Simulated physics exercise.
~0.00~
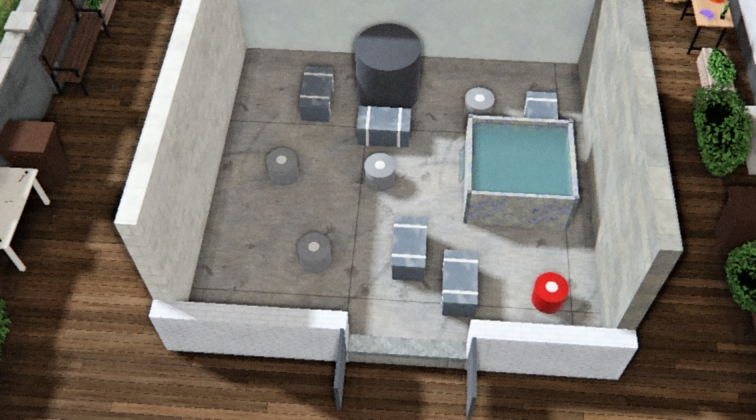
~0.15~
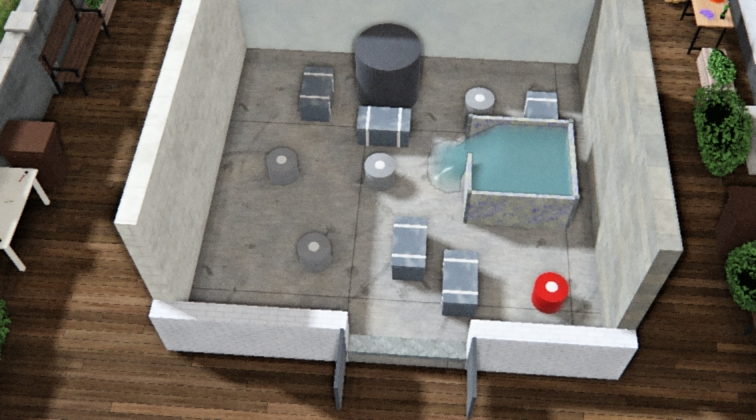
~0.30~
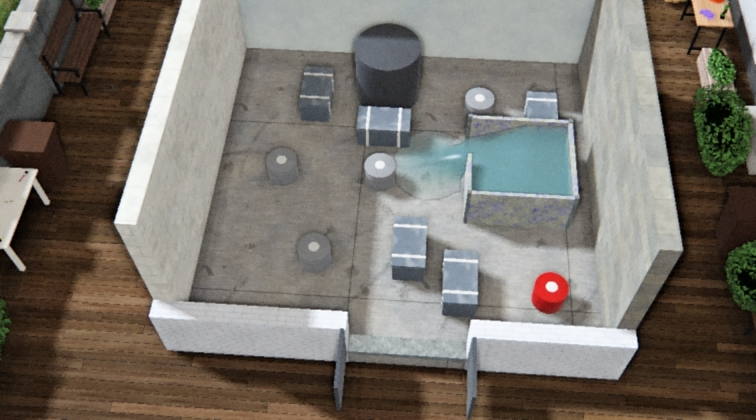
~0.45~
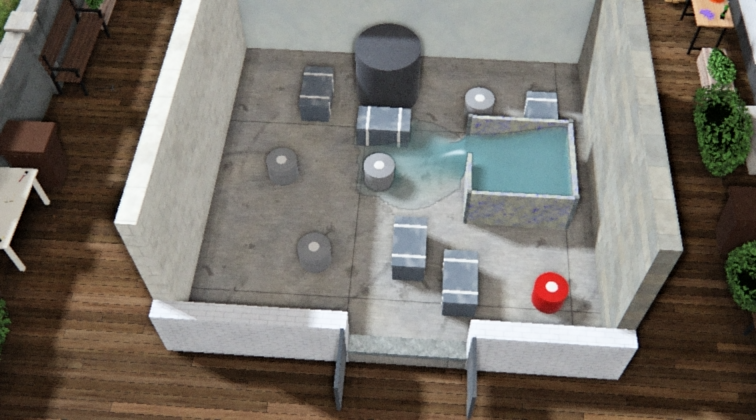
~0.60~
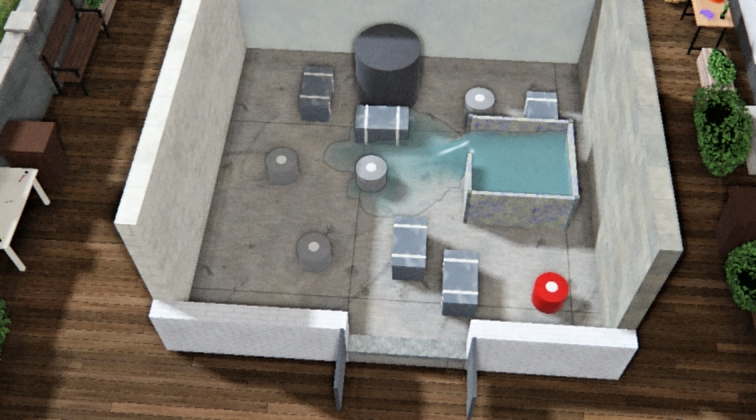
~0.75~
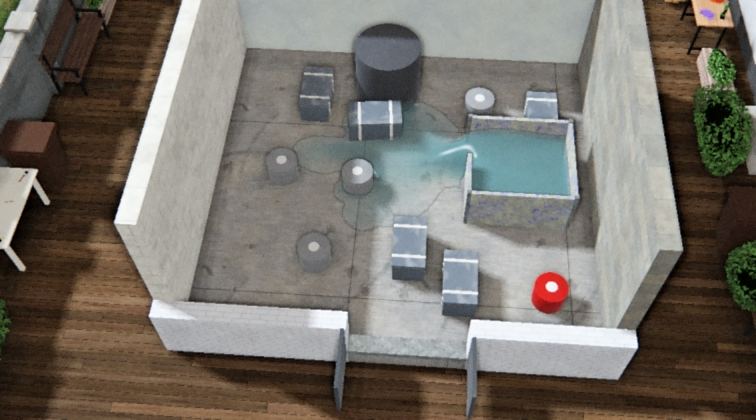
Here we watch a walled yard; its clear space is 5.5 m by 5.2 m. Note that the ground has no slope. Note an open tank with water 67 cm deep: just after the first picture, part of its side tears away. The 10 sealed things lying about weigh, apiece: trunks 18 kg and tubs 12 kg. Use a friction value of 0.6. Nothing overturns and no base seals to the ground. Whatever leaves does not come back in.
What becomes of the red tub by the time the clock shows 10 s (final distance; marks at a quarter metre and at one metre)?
It remains close to its start.
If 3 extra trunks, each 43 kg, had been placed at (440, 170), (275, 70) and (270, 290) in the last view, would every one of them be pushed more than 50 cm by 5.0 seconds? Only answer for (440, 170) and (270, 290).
As asked, in order: Clear of the mark; shy of the mark.
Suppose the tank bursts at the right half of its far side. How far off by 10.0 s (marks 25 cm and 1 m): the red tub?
Had it gone that way, the red tub would sit tight.
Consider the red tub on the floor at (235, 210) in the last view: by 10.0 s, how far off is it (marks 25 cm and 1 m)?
Short answer: It drifts a great distance.
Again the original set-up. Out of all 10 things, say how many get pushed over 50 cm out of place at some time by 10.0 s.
My count gives 4.
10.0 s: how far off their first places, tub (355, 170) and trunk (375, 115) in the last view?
First 200 cm, then 120 cm.
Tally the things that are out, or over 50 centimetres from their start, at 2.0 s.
The number by then is 4.
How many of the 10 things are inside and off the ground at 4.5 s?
The number is 2.
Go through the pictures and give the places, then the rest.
The red tub at (552, 287) rests on the ground; water covers 1.9 m2; 0 of 10 have shifted, in the first picture.
The red tub at (552, 287) rests on the ground; water covers 2.3 m2; 0 of 10 have shifted, in the second picture.
The red tub at (552, 287) rests on the ground; water covers 2.9 m2; 0 of 10 have shifted, in the third picture.
The red tub at (552, 287) rests on the ground; 3.6 m2 under water; 0 of 10 have shifted, in the fourth picture.
The red tub at (552, 287), on the bottom; 4.4 m2 under water; 1 of 10 have shifted, in the fifth picture.
The red tub at (552, 287), on the bottom; 5.3 m2 under water; 2 of 10 have shifted, in the sixth picture.
After 2.0 s the red tub is near (552, 287), 0.0 m from its start, aground; 0 of 10 are out; 2 afloat.
After 4.5 s the red tub is near (552, 287), 0.0 m from its start, aground; 0 of 10 are out; 2 afloat.
After 7.0 s the red tub is near (552, 287), 0.0 m from its start, aground; 0 of 10 are out; 2 afloat.
After 10.0 s the red tub is near (552, 287), 0.0 m from its start, aground; 0 of 10 are out; 2 afloat.
